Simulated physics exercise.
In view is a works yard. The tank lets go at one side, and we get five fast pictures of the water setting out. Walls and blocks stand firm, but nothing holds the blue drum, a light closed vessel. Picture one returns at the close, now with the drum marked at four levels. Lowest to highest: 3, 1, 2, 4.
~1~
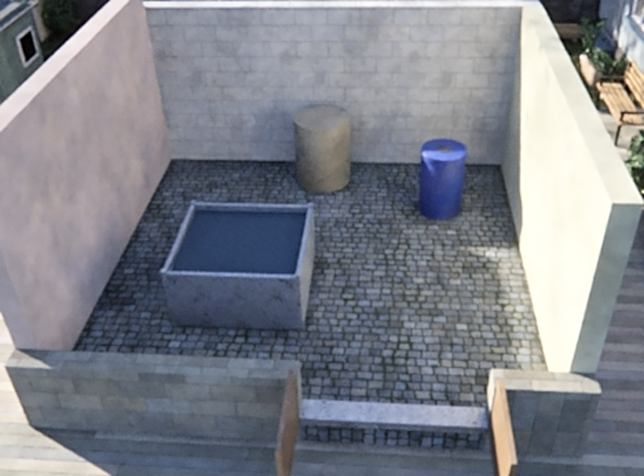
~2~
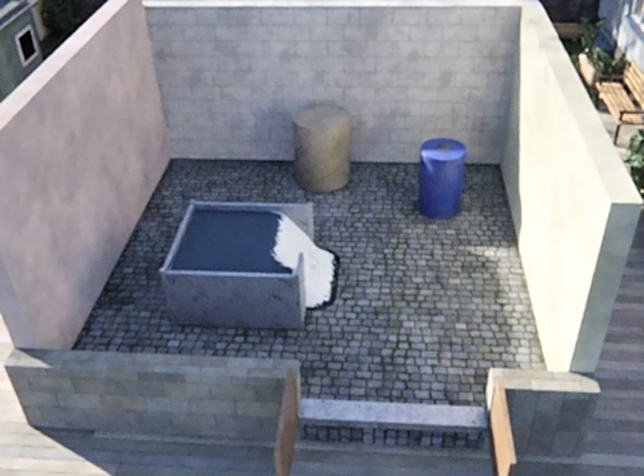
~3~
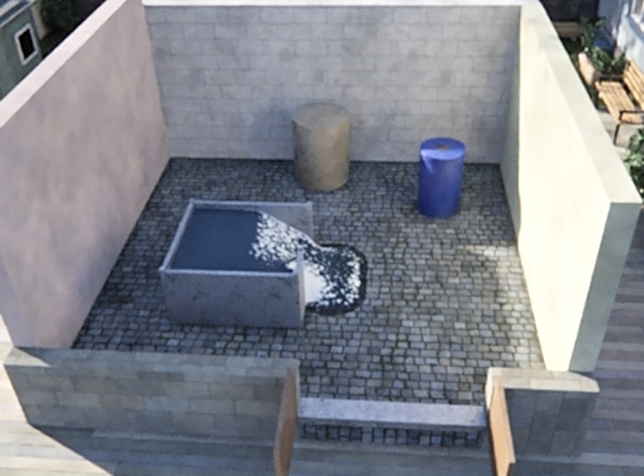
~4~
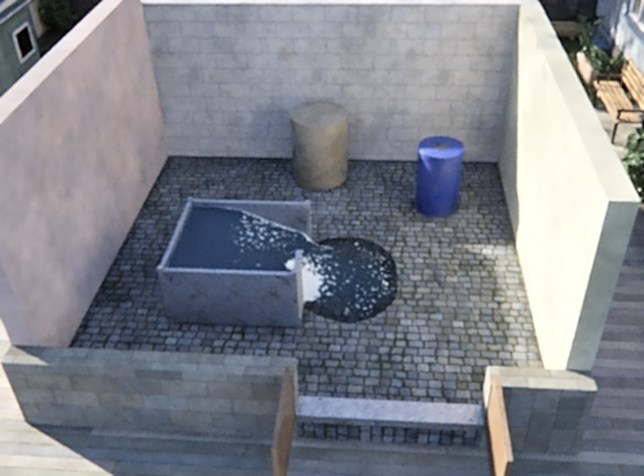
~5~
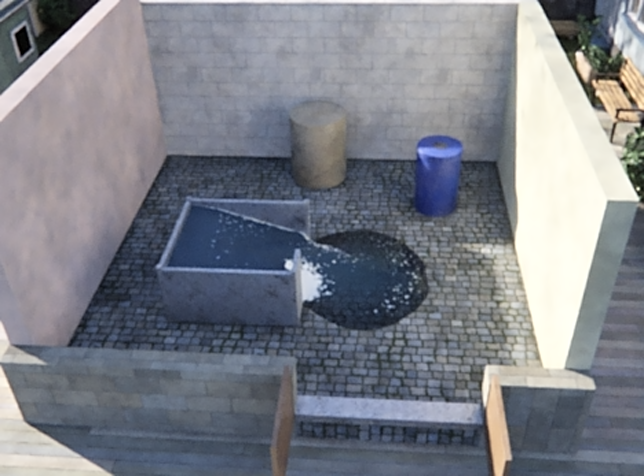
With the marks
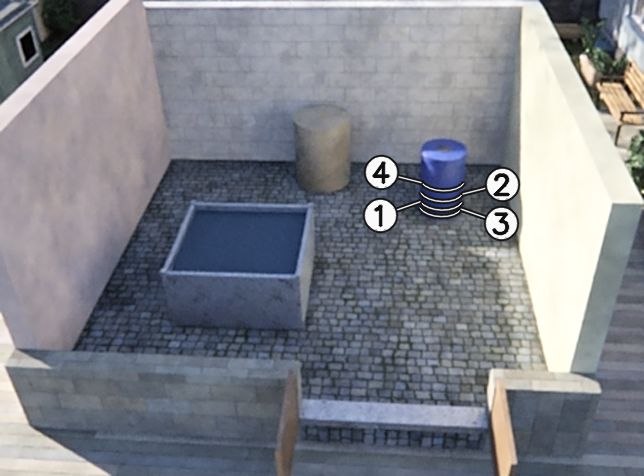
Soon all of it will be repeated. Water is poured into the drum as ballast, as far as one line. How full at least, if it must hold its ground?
I would pick level 1.
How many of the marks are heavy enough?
Three.
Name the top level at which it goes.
Here it is level 3.
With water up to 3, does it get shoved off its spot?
Yes, that goes wrong.
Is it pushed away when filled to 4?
No.
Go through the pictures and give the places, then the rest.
Lid of the blue drum at (444, 149); tank full, its middle at (242, 243); open gate at (394, 368).
Water covers 2 % of the ground and is seen nearest the drum at (330, 257).
Water covers 4 % of the ground and is seen nearest the drum at (351, 251).
Water covers 6 % of the ground and is seen nearest the drum at (375, 248).
Lid of the blue drum at (440, 146); water covers 10 % of the ground and is seen nearest the drum at (394, 243).
On the marked copy, 1 at (441, 210); 2 at (442, 201); 3 at (441, 216); 4 at (443, 190); from the bottom up 3, 1, 2, 4.
If 1 is chosen, it does not move.
If 2 is chosen, it does not move.
If 3 is chosen, it is pushed about twice its own width away.
If 4 is chosen, it does not move.
